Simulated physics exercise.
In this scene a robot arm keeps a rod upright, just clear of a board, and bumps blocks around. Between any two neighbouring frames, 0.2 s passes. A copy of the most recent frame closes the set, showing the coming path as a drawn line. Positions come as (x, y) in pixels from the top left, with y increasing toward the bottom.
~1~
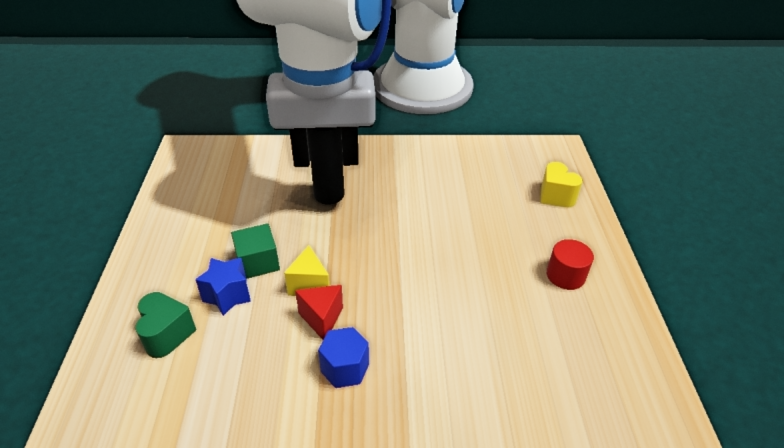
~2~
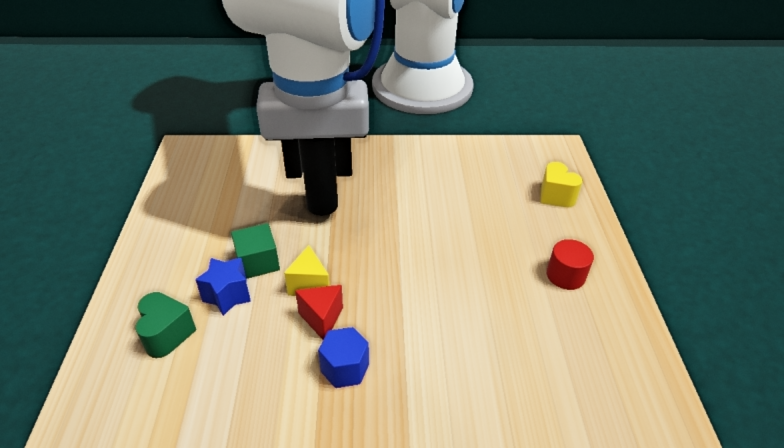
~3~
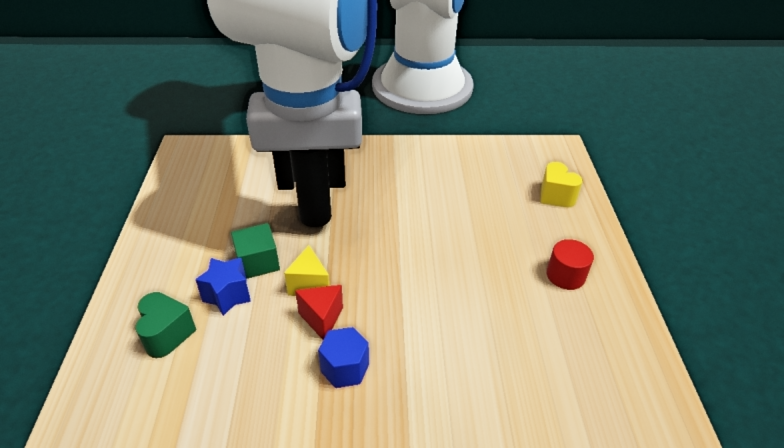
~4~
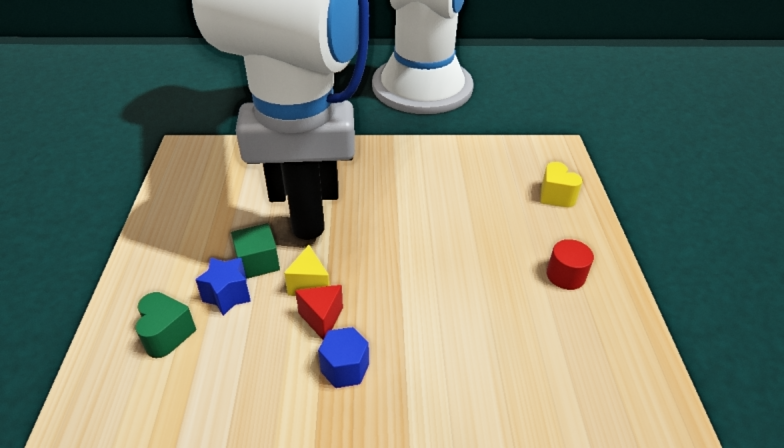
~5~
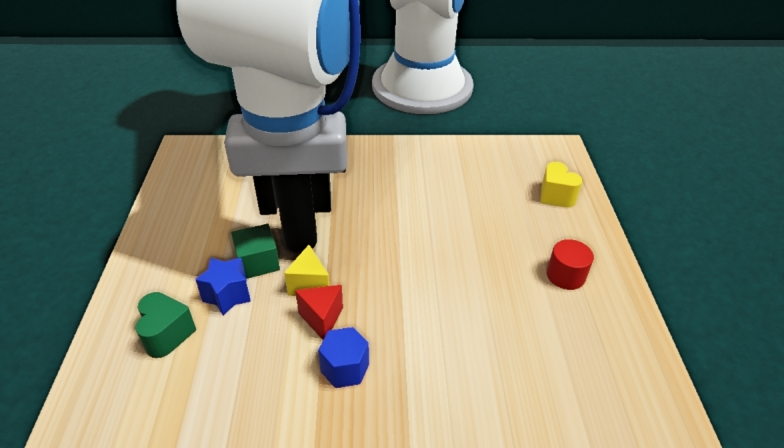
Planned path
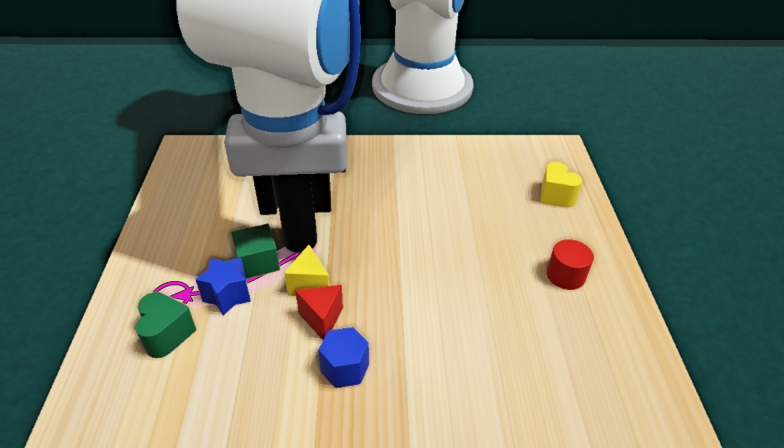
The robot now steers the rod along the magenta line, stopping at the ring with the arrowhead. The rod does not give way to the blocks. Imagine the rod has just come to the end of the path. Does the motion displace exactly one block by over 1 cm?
Going by the path, no.
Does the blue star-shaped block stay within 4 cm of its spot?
My answer is no.
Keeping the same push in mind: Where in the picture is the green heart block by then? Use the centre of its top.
Located at (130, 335).
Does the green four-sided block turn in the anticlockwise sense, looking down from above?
Final answer: No.
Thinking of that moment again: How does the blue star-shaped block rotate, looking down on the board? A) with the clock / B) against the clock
The one that fits is B, against the clock.
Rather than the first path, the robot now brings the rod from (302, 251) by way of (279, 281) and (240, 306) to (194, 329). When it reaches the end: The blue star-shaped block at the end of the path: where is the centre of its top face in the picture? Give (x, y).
The middle of its upper face will lie at (174, 282).
The line goes from (302, 251) over (243, 283) to (171, 297).
What follows on the original path. One third of the way, rod (262, 263); green four-sided block (224, 243), turned 25° clockwise.
Two thirds of the way, rod (216, 280); green heart block (145, 321); blue star-shaped block (184, 289), turned 35° anticlockwise; green four-sided block (199, 243), turned 80° clockwise.
At the end, rod (167, 287); green heart block (130, 335); blue star-shaped block (157, 302), turned 80° anticlockwise; green four-sided block (195, 242), turned 95° clockwise; yellow triangular block unmoved.
